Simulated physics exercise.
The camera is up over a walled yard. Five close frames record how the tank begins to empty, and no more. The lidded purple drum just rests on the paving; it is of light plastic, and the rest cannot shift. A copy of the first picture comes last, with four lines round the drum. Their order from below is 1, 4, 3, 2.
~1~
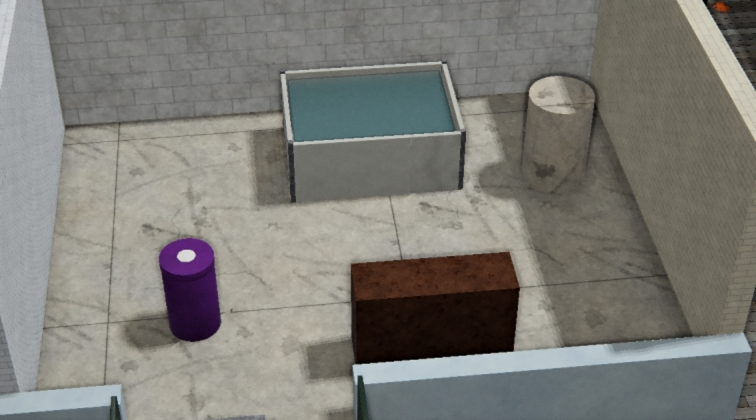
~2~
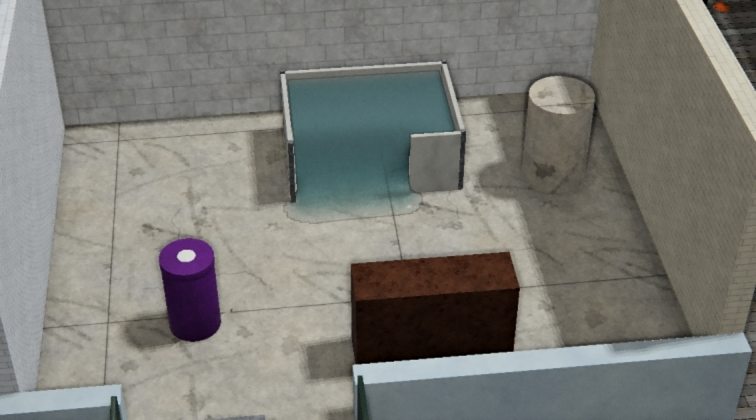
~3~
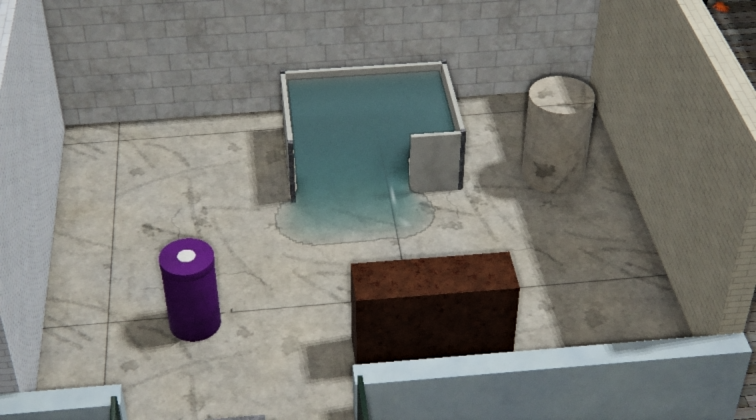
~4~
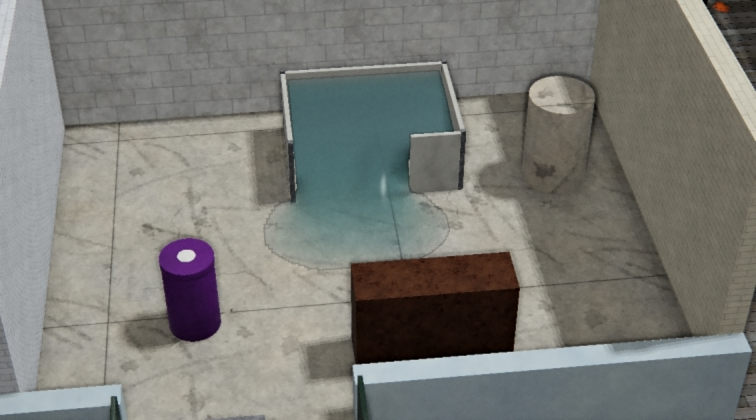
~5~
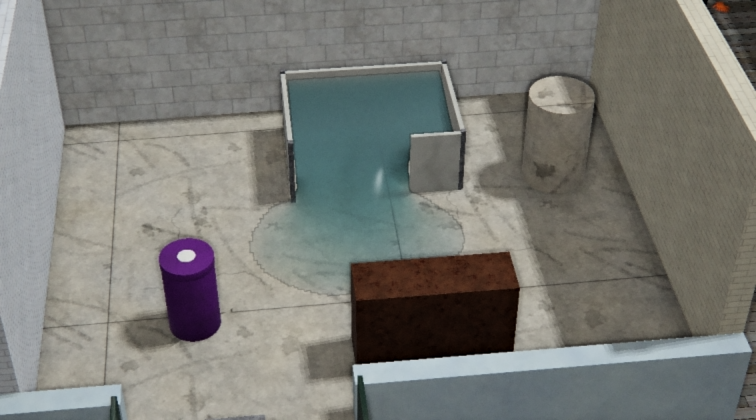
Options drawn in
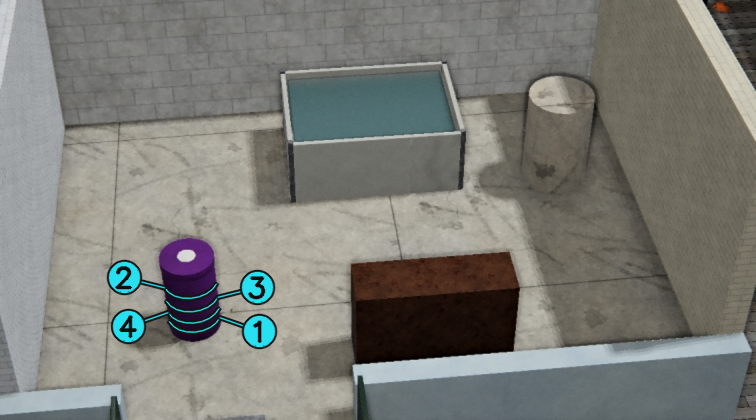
To begin with, a full tank of water stands against the back wall of a walled yard, with a purple drum, a brown block and a pale cylinder around it. Then most of its front is open and water pours onto the floor, spreading forward in a widening rounded pool to the block.
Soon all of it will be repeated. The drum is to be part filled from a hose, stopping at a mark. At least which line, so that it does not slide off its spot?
4.
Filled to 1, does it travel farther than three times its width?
No, less.
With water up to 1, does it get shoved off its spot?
Yes, it does.
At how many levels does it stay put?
Three of the four.
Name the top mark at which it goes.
It is 1.
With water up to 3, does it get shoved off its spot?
No, that is safe.
In cyan, 1 at (194, 332); 2 at (190, 298); 3 at (192, 311); 4 at (193, 323); from the bottom up 1, 4, 3, 2.
Choosing 1, it is pushed about its own width away.
Choosing 2, it does not move.
Choosing 3, it does not move.
Choosing 4, it does not move.
